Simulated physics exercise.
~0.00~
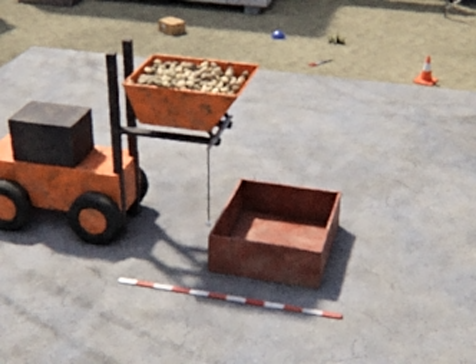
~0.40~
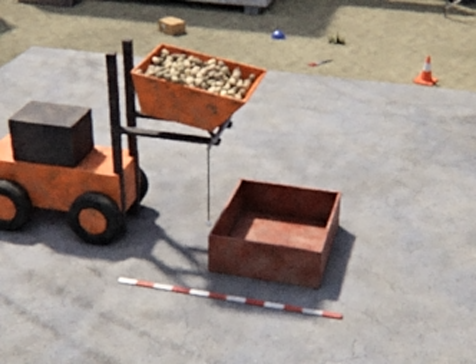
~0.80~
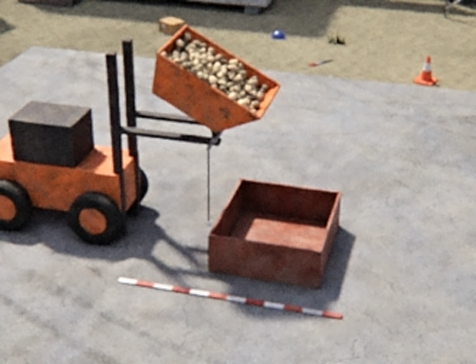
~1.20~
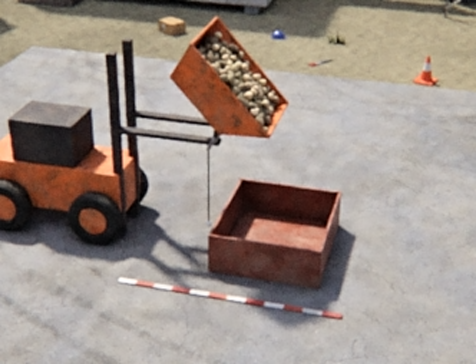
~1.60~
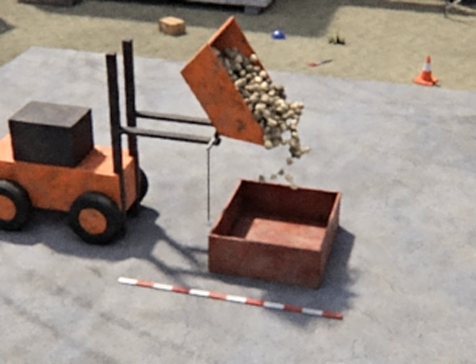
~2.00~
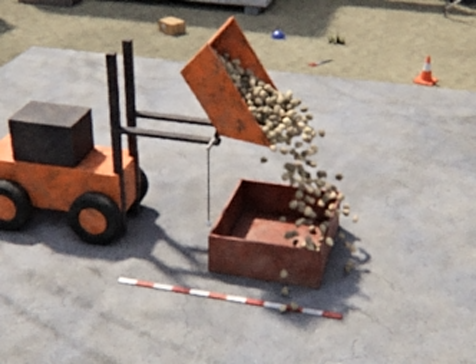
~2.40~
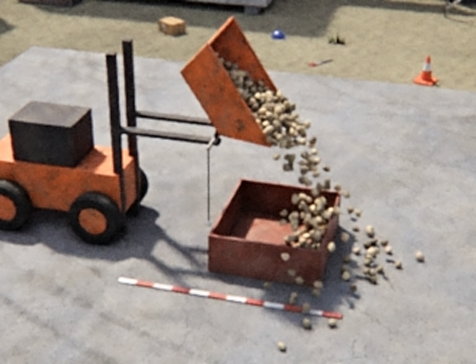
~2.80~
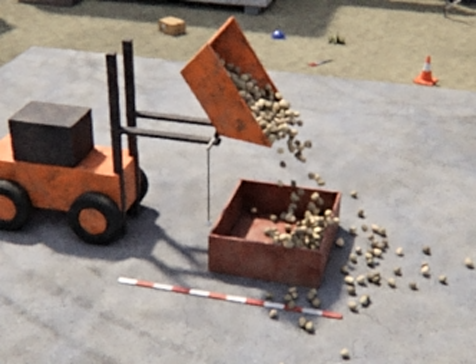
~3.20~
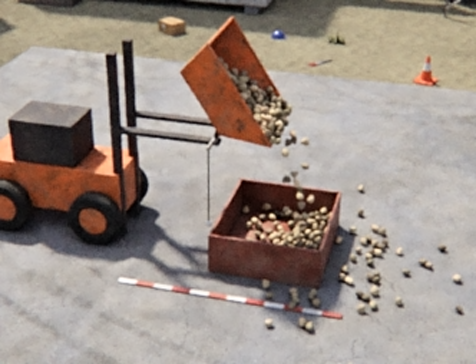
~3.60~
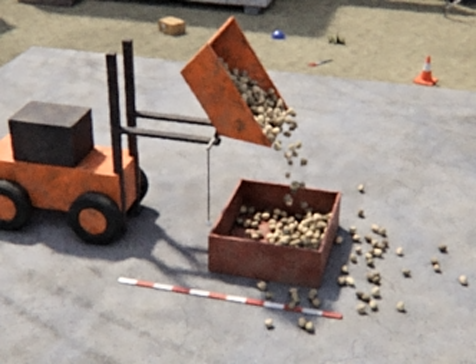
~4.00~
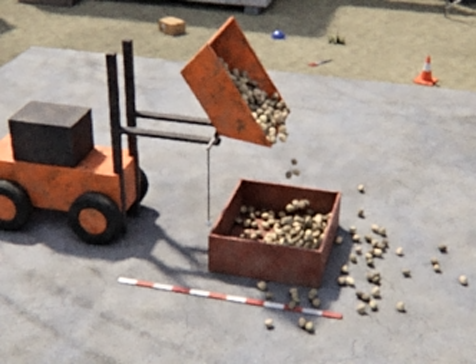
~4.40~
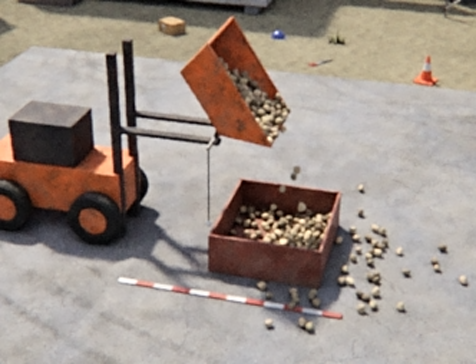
On a paved yard, an orange forklift tipped its raised skip of rounded stones steeply to the right, and they poured into a rusty red bin, some scattering on the ground around it, while many stayed in the tilted skip.
